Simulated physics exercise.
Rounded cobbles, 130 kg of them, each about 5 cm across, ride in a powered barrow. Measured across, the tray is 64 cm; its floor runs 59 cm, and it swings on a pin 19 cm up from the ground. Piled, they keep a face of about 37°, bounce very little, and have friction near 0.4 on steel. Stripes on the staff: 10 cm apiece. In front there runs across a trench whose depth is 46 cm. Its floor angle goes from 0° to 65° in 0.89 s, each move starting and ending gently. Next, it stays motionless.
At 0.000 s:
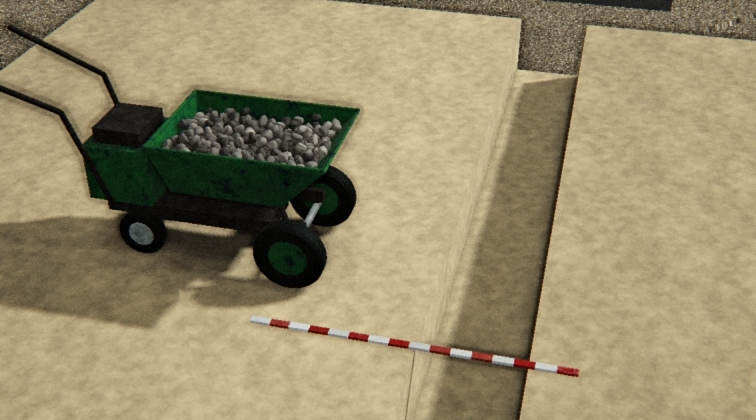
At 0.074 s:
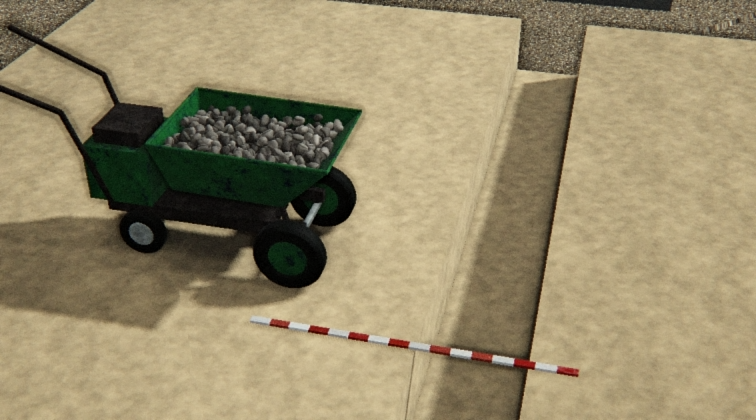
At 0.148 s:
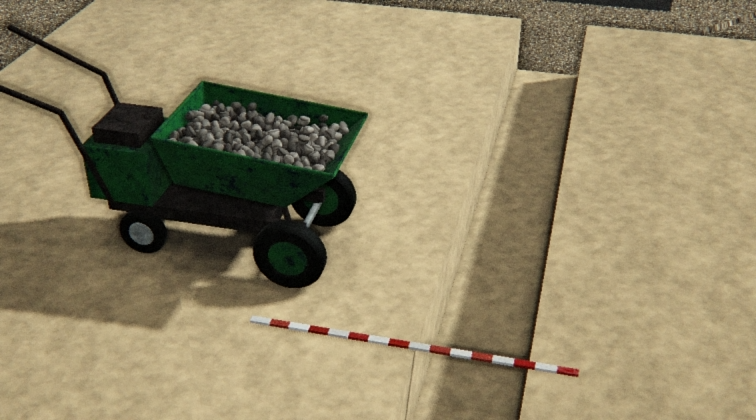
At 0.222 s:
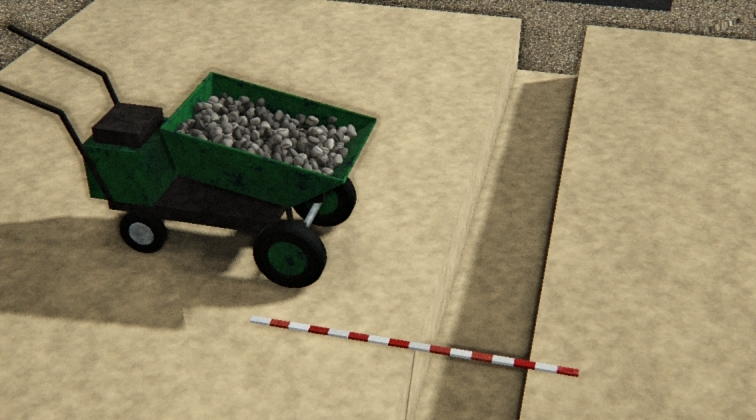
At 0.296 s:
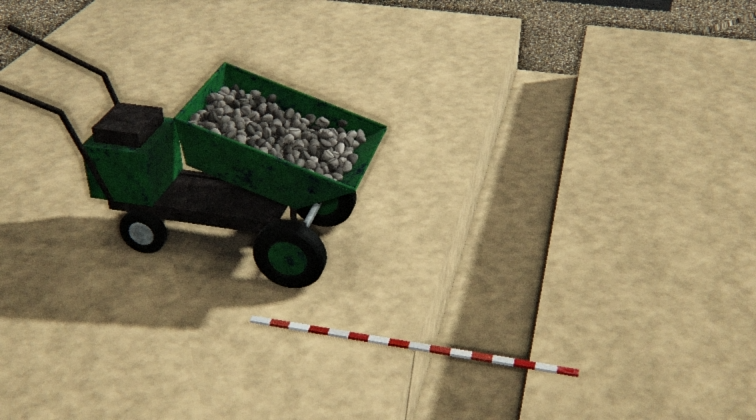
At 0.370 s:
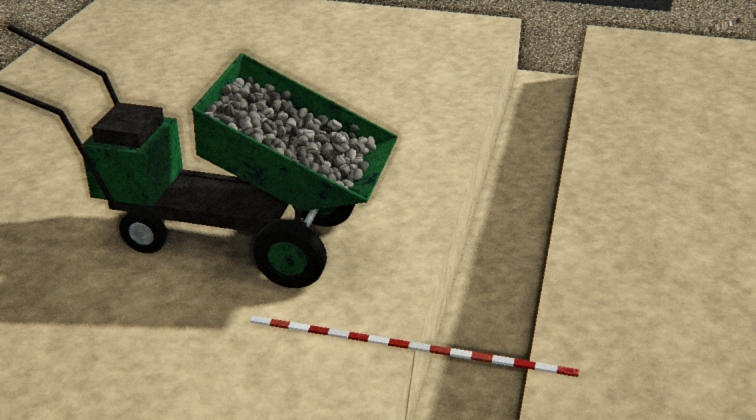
A green powered barrow loaded with rounded grey cobbles stands at left on pale, sandy ground, seen from above at an angle. Its black handles point left, a shaded trench runs along its right side, and a red-and-white striped staff lies in front, reaching across the trench. The tray tilts steadily, its rear rising and its front dipping rightward with the stones inside, while chassis and camera stay still.
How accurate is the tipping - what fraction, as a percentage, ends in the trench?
Close to 96 in every hundred.
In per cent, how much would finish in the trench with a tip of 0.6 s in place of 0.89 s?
Then some 95 per cent would.
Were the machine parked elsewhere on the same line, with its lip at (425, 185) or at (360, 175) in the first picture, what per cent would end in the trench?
Around 50% for the first place and 100% for the second.
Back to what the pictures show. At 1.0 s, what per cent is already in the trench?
By that moment, roughly 20 per cent of the load.
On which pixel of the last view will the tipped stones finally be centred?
The middle should be near (487, 337).
After 0.7 s the floor is at 55°; 100 % in the tray; the foremost stones are at (395, 213).
After 1.0 s the floor is at 65°; 74 % in the tray, 8 % short of the trench, 18 % in the trench; the foremost stones are at (471, 316).
After 1.3 s the floor is at 65°; 29 % in the tray, 7 % short of the trench, 64 % in the trench; the foremost stones are at (530, 345).
After 3.3 s the floor is at 65°; 0 % in the tray, 4 % short of the trench, 96 % in the trench; the foremost stones are at (531, 346).
